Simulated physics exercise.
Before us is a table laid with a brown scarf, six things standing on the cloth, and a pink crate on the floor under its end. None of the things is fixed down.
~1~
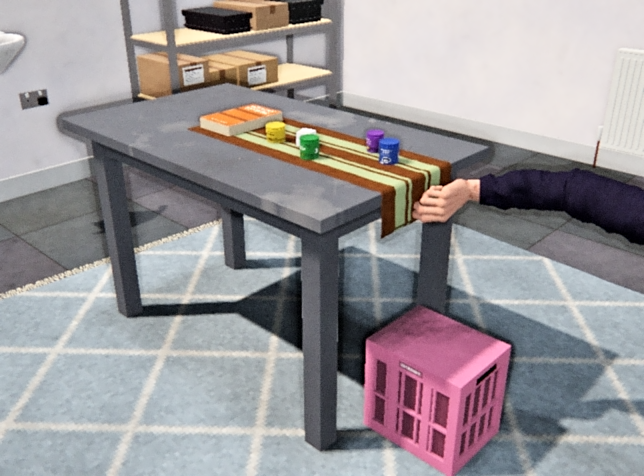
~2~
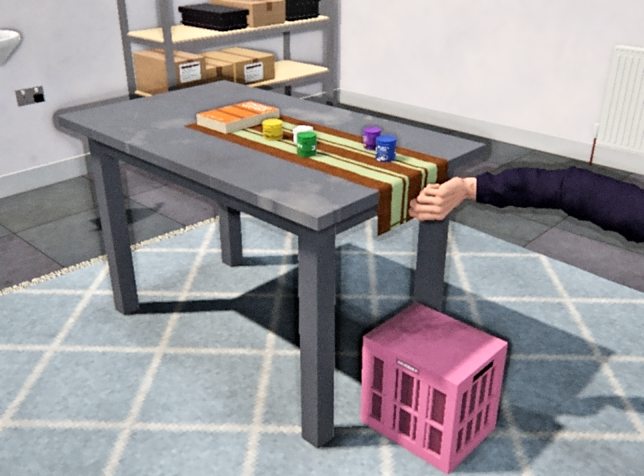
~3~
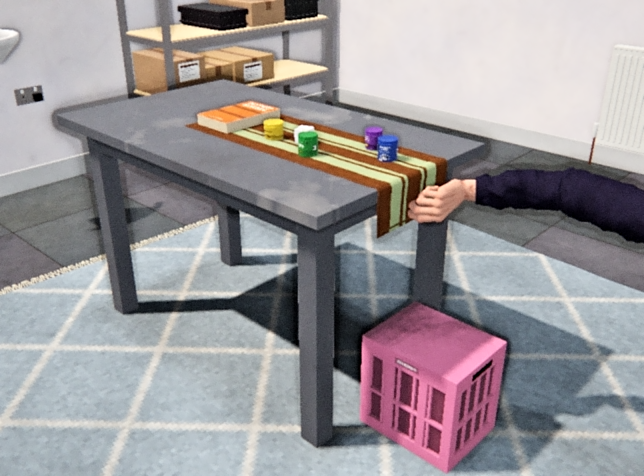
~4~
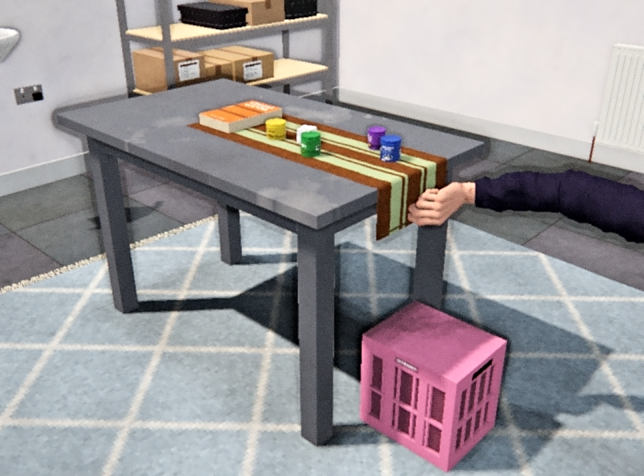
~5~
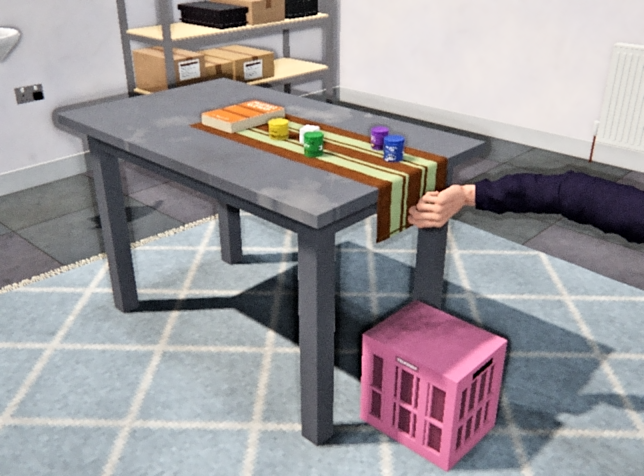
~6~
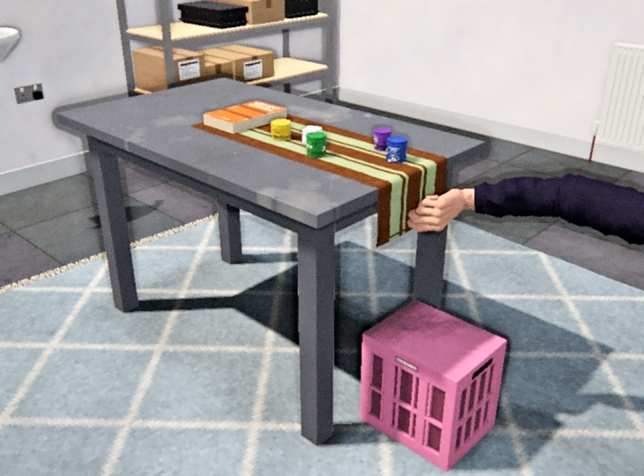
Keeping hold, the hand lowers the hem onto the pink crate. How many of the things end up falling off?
Three.
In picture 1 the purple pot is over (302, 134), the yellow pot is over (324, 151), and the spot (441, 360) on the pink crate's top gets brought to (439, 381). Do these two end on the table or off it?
Looks like the purple pot hangs in there, and the yellow pot ends up down.
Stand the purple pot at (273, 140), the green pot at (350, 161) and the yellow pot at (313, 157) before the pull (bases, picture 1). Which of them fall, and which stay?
Here's how it goes: The purple pot makes it through, the green pot ends up down, and the yellow pot ends up down.
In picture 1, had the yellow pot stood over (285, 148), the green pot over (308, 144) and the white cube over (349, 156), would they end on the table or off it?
Note - yellow pot retained, green pot retained, white cube lost.
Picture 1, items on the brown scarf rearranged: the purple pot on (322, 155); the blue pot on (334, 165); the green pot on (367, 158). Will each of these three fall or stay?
Purple pot: Lost. Blue pot: Lost. Green pot: Lost.
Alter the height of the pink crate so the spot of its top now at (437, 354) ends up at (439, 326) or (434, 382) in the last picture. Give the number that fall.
We'd get 2 in the first case and 4 in the second.
Early on, hem near (410, 276); blue pot gone.
Midway, hem near (409, 313); blue pot, purple pot and green pot gone.
Finally, hem on the crate; blue pot, purple pot and green pot gone. Over the edge go three.
